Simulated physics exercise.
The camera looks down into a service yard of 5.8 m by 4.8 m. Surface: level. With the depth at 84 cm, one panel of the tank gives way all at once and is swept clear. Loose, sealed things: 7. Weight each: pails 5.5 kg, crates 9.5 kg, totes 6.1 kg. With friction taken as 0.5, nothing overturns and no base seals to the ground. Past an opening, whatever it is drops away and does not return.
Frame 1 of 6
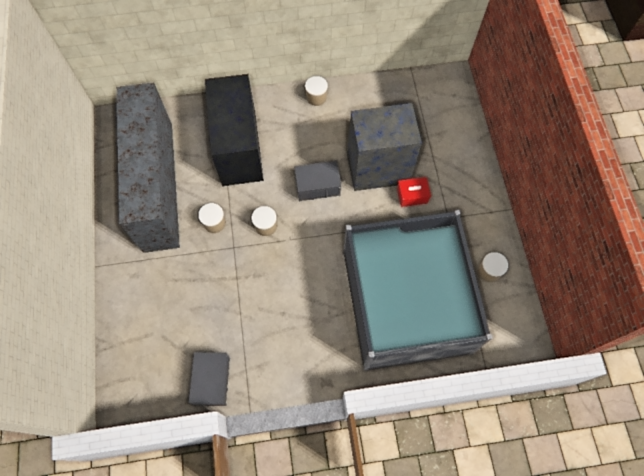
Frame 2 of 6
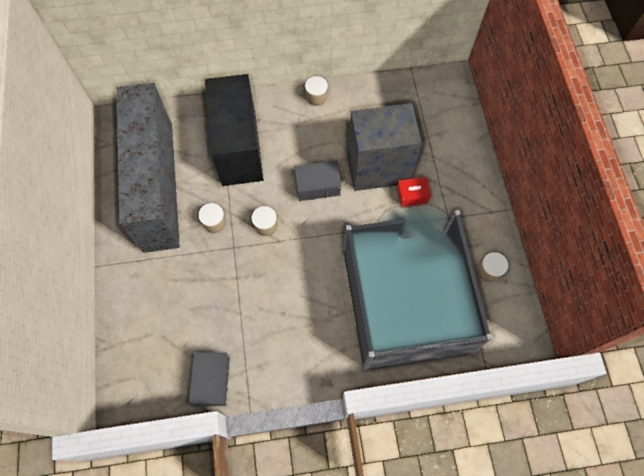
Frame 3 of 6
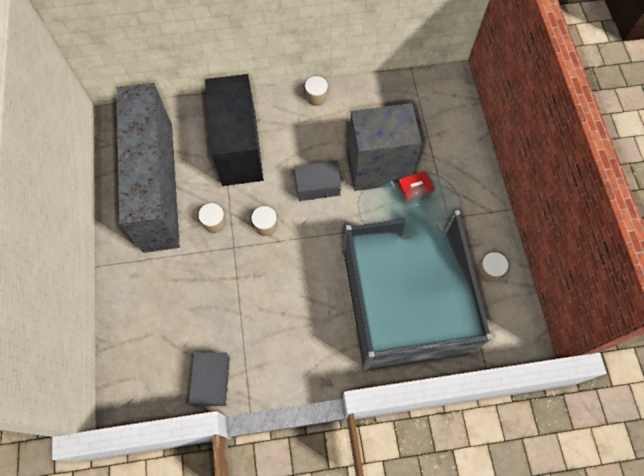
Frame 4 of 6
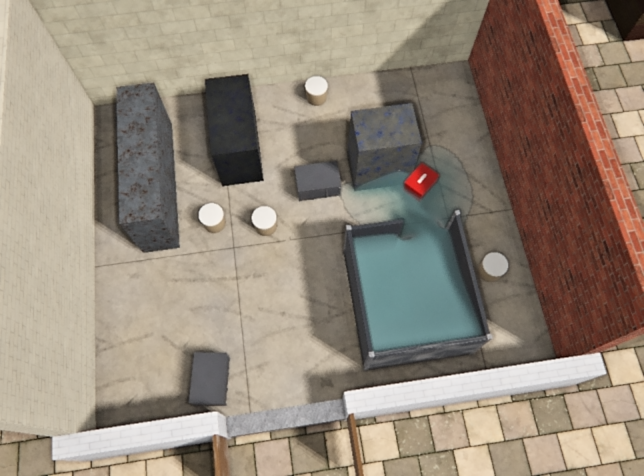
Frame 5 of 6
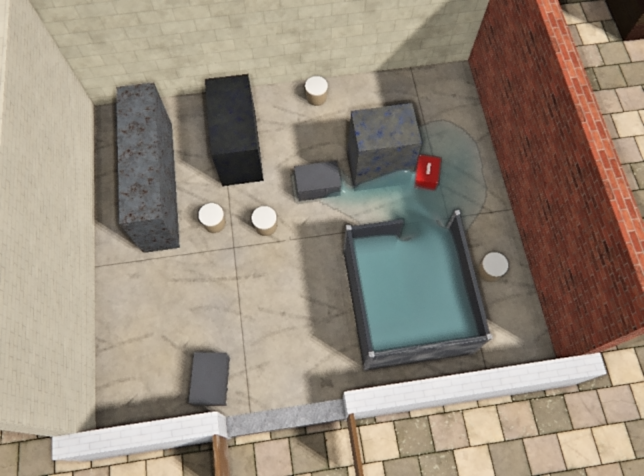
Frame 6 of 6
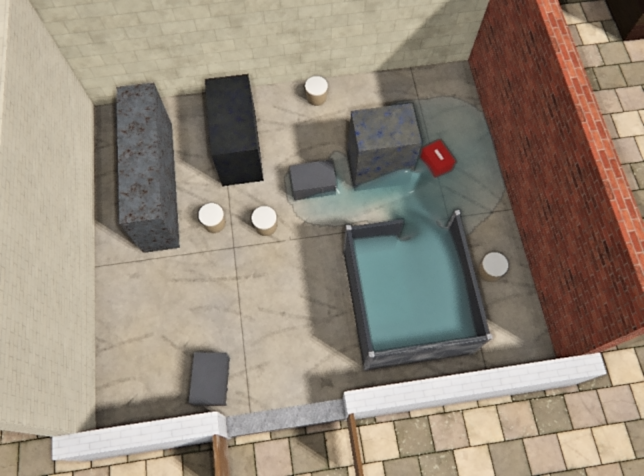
Water pours through a gap in the far side of a dark-framed tank, in a walled yard seen from high above by a still camera. Grey and black blocks and white-topped cylinders stand around the paved floor, with a red tote behind the tank, near a brick wall at right. The sheet spreads around the blocks, and the tote turns and drifts back and rightward.
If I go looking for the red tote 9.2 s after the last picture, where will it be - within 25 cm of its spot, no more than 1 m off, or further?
You'll find it further than 1 m off.
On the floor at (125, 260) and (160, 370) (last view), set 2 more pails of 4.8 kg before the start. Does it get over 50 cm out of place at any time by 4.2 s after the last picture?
Well, the first is lower and the second lower.
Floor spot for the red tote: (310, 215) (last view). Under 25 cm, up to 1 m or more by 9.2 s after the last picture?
It goes a long way.
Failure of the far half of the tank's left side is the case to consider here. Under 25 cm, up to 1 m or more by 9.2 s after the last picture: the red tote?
From there, the red tote remains planted.
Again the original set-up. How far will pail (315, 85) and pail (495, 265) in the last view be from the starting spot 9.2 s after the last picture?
The first ends 300 cm from its start, the second 0 cm.
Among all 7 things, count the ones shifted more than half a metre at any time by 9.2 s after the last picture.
My count gives 6.
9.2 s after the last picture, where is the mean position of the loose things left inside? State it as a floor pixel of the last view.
Centred roughly on (282, 321).
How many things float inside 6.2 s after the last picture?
3.
Then, 1.2 s after the last picture the red tote is near (418, 60), 2.0 m from its start, afloat; 0 of 7 are out; 1 afloat.
Then, 3.8 s after the last picture the red tote is near (301, 175), 1.6 m from its start, afloat; 0 of 7 are out; 3 afloat.
Then, 6.2 s after the last picture the red tote is near (300, 259), 1.9 m from its start, aground; 1 of 7 are out; 3 afloat.
Then, 9.2 s after the last picture the red tote is near (343, 314), 2.1 m from its start, afloat; 1 of 7 are out; 3 afloat.
